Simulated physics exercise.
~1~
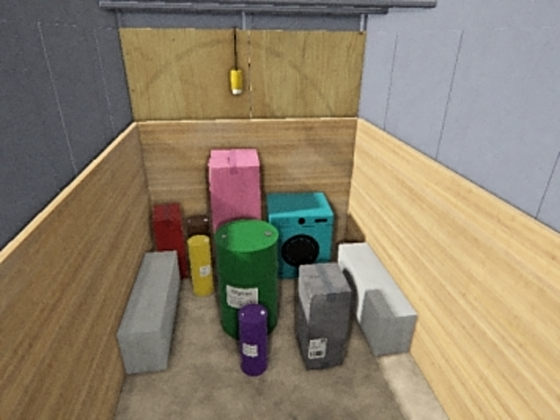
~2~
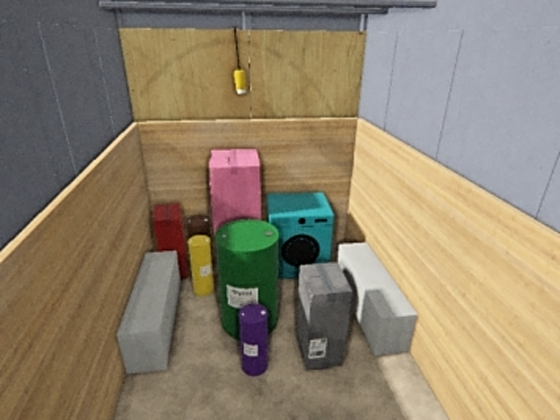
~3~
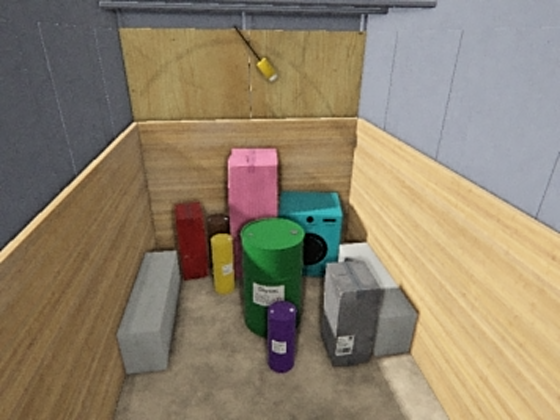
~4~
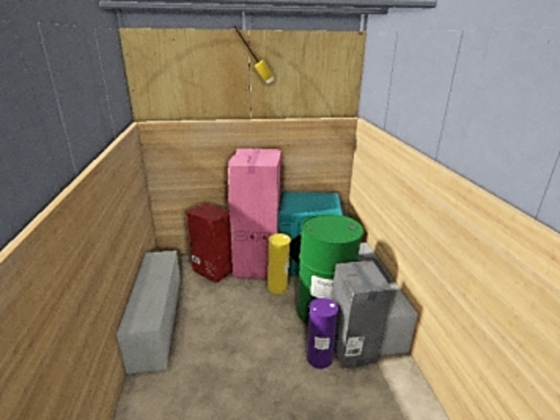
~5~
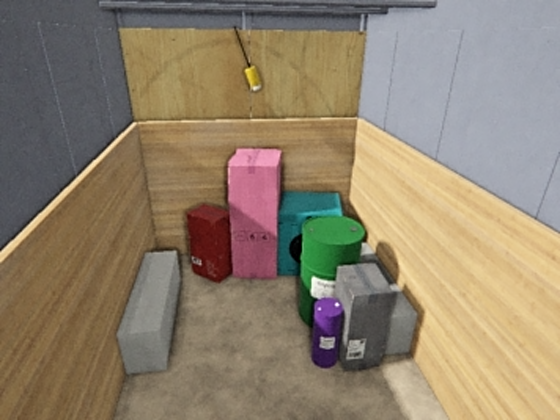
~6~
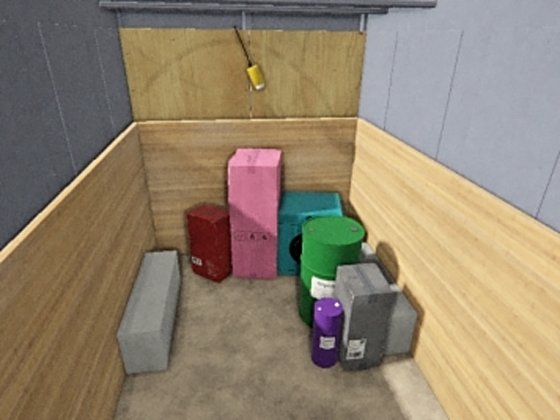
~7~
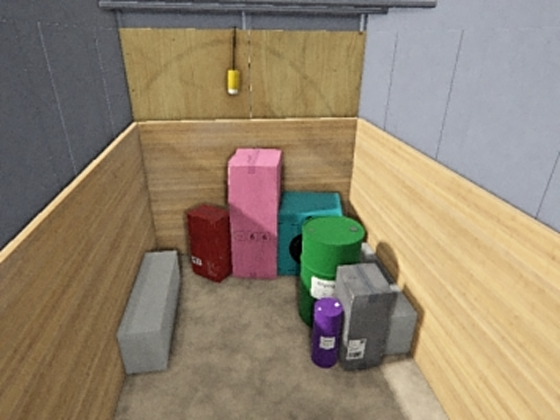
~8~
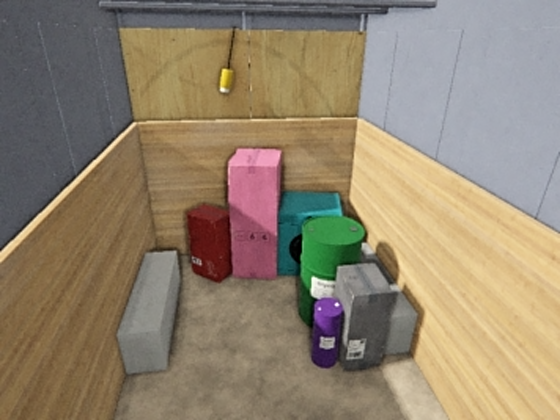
In a van's load bay, drums and boxes slide right and settle, still upright.
